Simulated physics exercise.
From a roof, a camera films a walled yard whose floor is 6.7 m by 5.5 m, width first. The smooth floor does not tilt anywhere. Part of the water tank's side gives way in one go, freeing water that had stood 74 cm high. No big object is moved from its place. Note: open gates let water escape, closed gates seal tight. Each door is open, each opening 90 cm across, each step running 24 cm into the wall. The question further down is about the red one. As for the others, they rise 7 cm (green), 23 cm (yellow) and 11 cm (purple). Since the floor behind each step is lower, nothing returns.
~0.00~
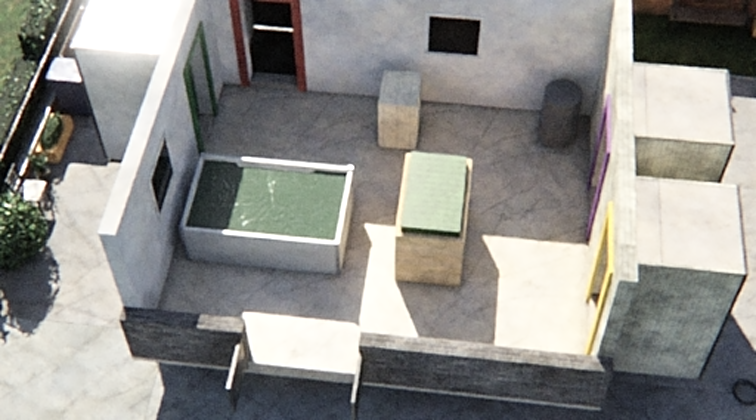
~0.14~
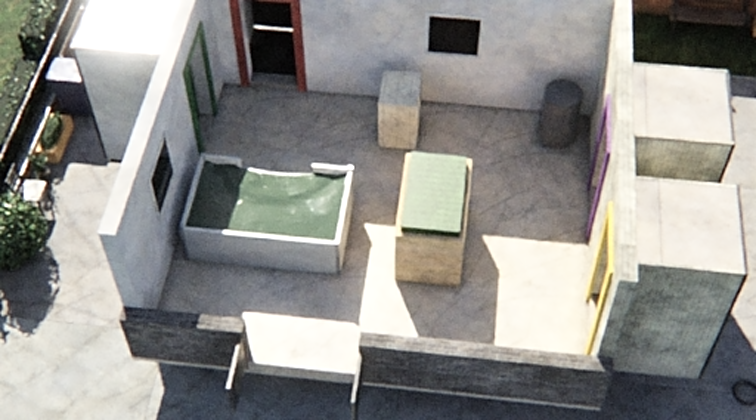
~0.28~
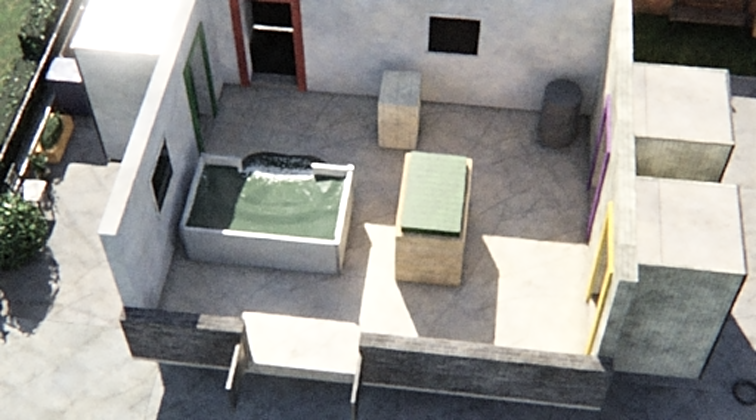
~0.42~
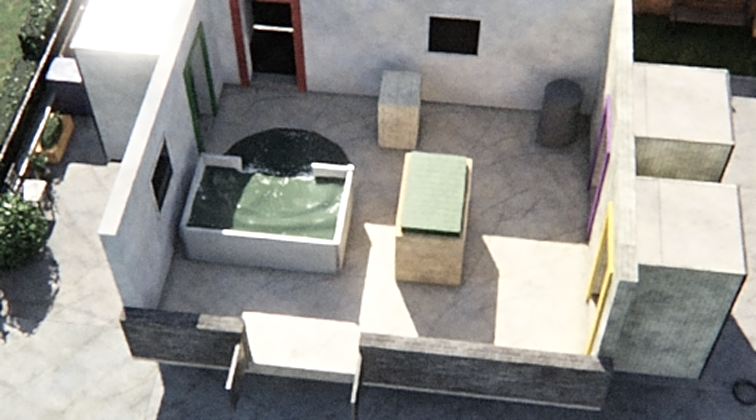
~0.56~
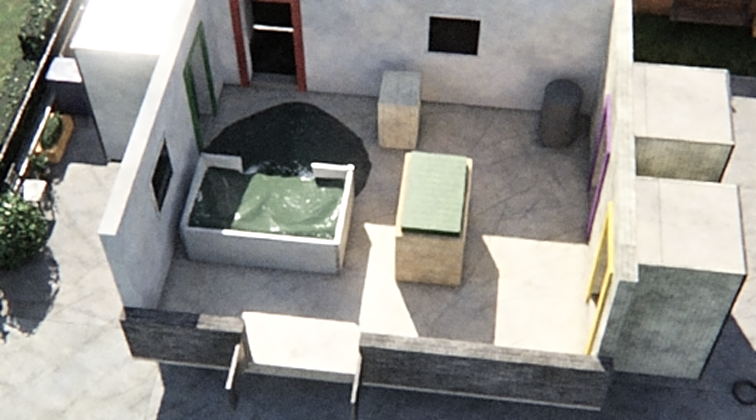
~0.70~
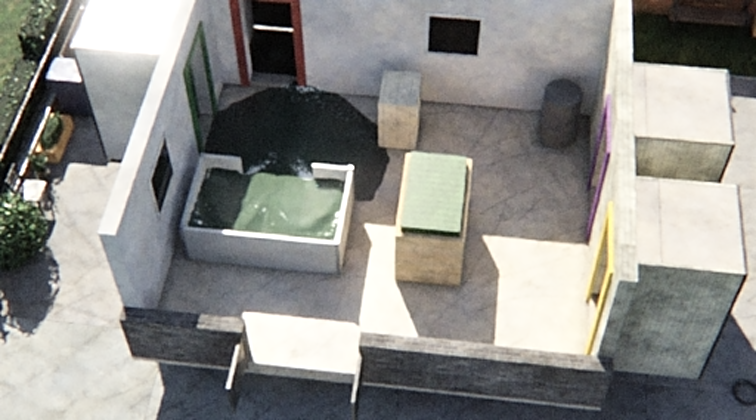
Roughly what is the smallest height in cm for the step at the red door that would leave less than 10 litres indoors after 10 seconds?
Close to 37 cm.
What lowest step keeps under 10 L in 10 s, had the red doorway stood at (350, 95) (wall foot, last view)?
Close to 32 cm at the least.
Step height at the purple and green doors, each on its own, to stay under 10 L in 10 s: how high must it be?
Some 7.5 cm for purple, some 17 cm for green.
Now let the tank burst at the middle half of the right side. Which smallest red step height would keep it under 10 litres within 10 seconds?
With that break, close to 8.5 cm.
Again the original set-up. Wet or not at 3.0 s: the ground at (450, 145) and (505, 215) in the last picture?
First soaked, then untouched.
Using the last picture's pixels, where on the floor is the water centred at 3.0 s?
(309, 168), roughly.
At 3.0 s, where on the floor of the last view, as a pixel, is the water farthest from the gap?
Pixel close to (589, 118).
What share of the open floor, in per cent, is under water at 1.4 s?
Wet: Close to 25 %.
After 1.4 s water covers 25 % of the floor, deepest (43 cm) near (224, 86); 28 cm at the red door, 90 litres in over its 11 cm step.
After 3.0 s water covers 40 % of the floor, deepest (28 cm) near (296, 115); 25 cm at the red door, 307 litres in over its 11 cm step.
After 10.0 s water covers 95 % of the floor, deepest (10 cm) near (207, 177); 9 cm at the red door, 438 litres in over its 11 cm step.
At the red door as built, the water arrived by 0.7 s and peaked near 36 cm at 1.6 s.
With a step of 30 cm, 44 litres would have come in within the 10 s; with 40.5 cm, 3 litres. So under 10 litres takes about 37 cm.
